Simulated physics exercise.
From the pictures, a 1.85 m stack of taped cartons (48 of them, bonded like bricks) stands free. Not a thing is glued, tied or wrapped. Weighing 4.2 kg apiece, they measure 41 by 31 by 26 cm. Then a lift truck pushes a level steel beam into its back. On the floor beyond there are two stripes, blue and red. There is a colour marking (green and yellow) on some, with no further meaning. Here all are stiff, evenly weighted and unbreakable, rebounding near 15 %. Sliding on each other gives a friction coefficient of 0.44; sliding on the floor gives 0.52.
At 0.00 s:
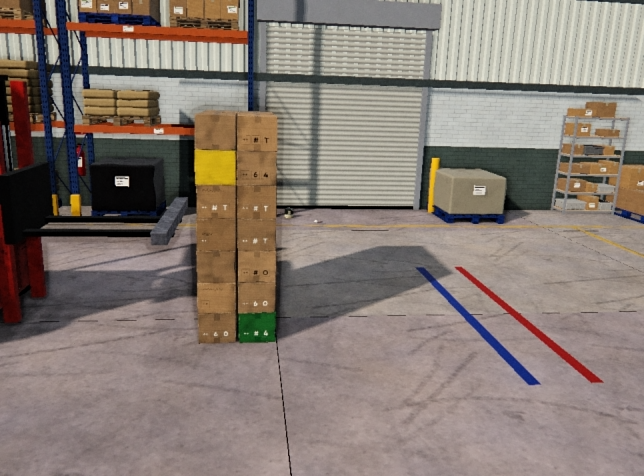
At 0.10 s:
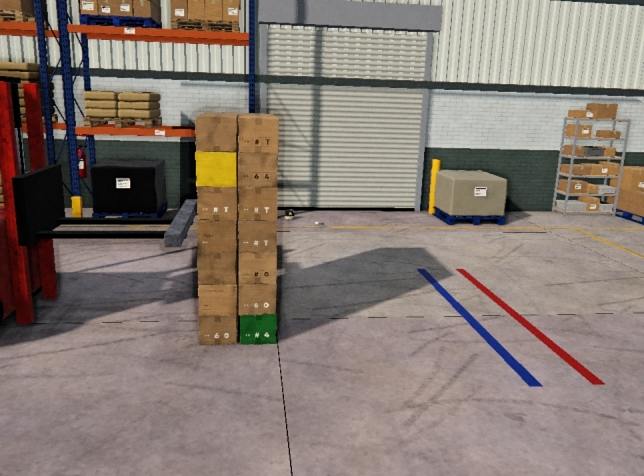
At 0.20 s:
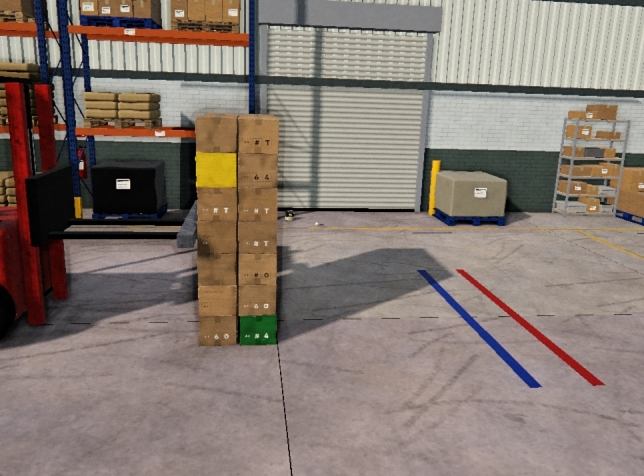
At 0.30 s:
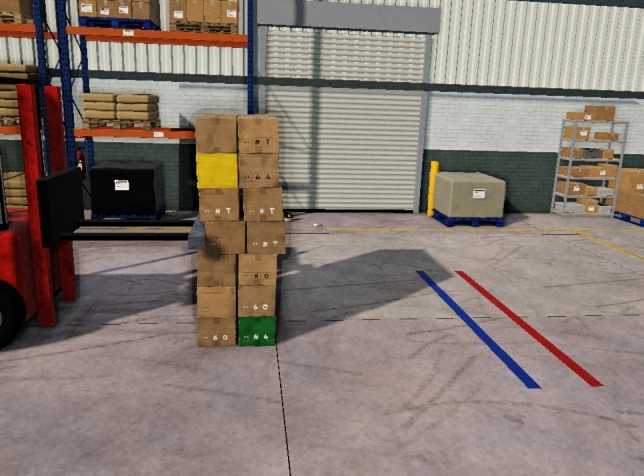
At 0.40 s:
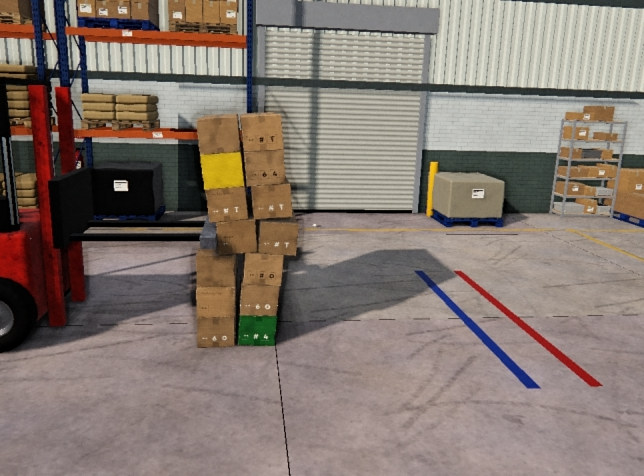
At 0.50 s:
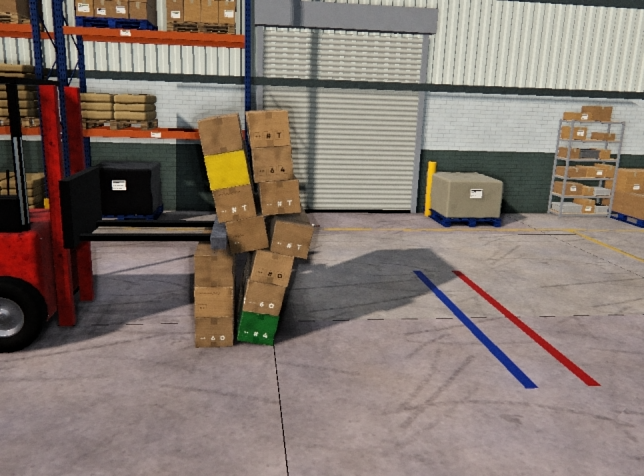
In a warehouse, a red forklift's beam moves right into a carton stack, shifting and tilting it.
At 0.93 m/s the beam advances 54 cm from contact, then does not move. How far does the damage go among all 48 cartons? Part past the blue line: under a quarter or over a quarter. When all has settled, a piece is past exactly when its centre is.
Past the line, the portion does not reach a fourth.
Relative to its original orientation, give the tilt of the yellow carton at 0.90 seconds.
Tilt from start: Approx. 30 degrees.
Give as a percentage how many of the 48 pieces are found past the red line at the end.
I'd put it at around 5 per cent of them.
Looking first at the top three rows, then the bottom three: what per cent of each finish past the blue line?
Top 20 per cent versus bottom 0 per cent.
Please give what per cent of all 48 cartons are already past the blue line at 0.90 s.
0 percent by then.
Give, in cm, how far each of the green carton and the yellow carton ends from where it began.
For green it's roughly 30 cm, and for yellow it's roughly 140 cm.
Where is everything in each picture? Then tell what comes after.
In the first frame (each place is the centre of the face we see best), beam (160, 239) 20 cm from the stack; red line, near end, (547, 341); blue line, near end, (493, 342); yellow carton (215, 168); green carton (258, 328); all in place.
Beam (174, 241) 11 cm from the stack; yellow carton (216, 170), in the second frame.
Beam (186, 242) 19 mm from the stack; yellow carton (216, 170), in the third frame.
Beam (197, 243) 7 cm in; yellow carton (217, 171); 15 have shifted, in the fourth frame.
Beam (209, 243) 17 cm in; yellow carton (222, 171) tilted 6°; green carton (258, 331) tilted 4°; steepest lean 6°, the carton at (222, 115); 38 have shifted, in the fifth frame.
Beam (220, 243) 26 cm in; red line, near end, (544, 344); blue line, near end, (490, 345); yellow carton (227, 170) tilted 11°; green carton (258, 329) tilted 11°; steepest lean 11°, the carton at (269, 215); 38 have shifted, in the sixth frame.
By 0.90 s, none of the 48 cartons past the blue line, 43 disturbed; green carton tilted 54°; yellow carton tilted 33°, 9 cm lower.
By 1.50 s, none of the 48 cartons past the blue line, 43 disturbed; green carton on its side; yellow carton tilted 31°, 38 cm lower.
When it is over (3.7 s), 5 of the 48 cartons past the blue line; yellow carton upside down; green carton on its side. That is 10 per cent. In pixels of the last frame, middles, yellow carton near (164, 350), green carton near (287, 320).
